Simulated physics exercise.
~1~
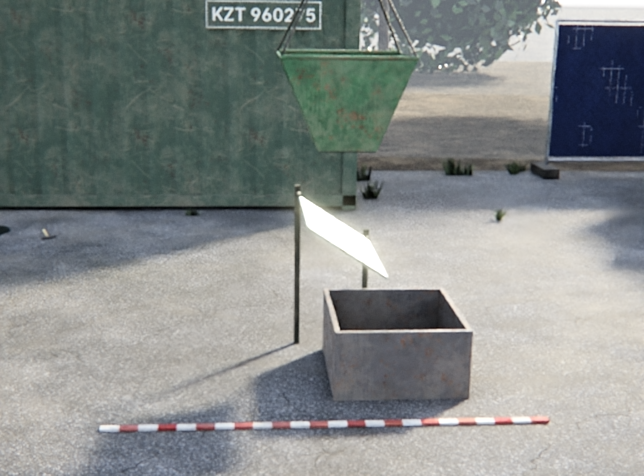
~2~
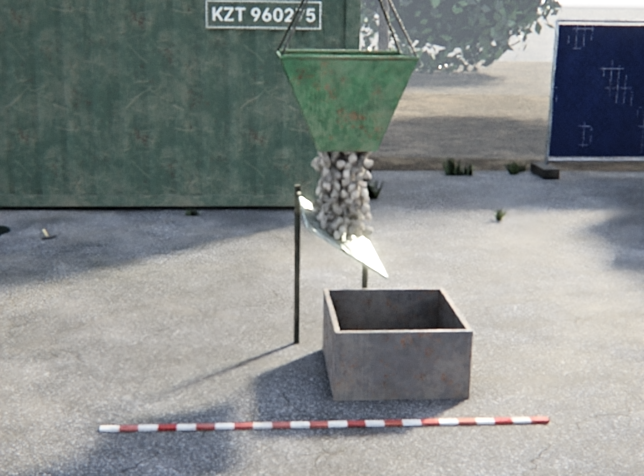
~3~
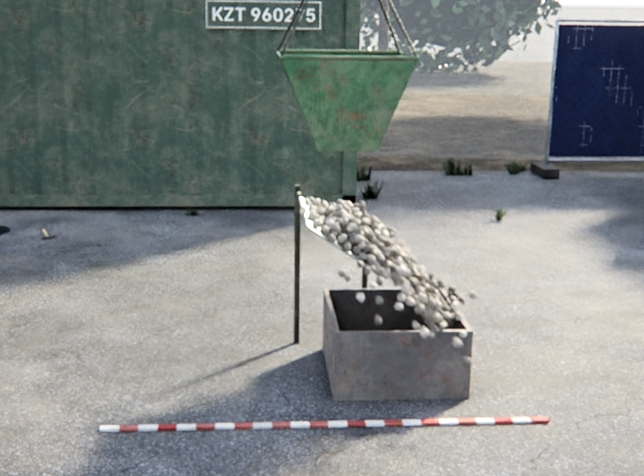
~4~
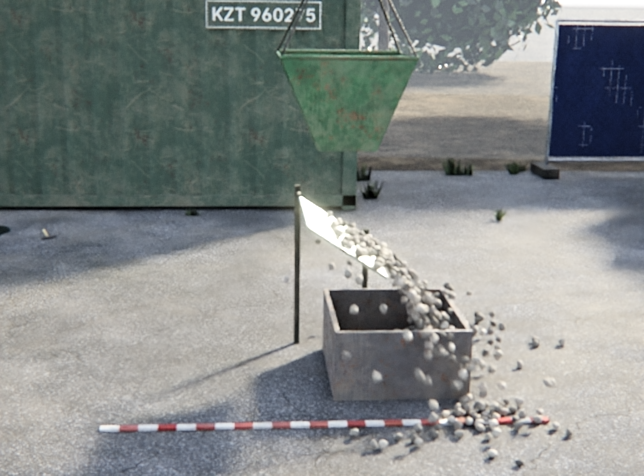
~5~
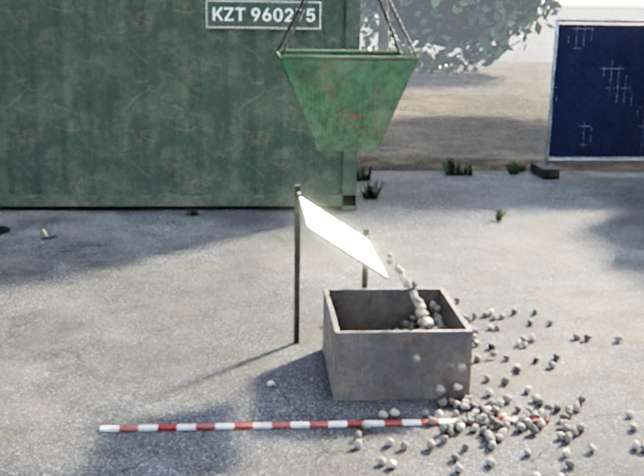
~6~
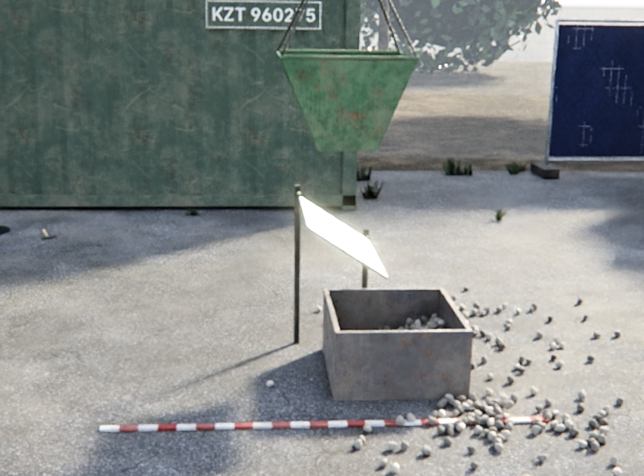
Green skip hanging still, dropping grey stones onto a sloping steel plate, most sliding into a bin, others scattering beyond its right side.
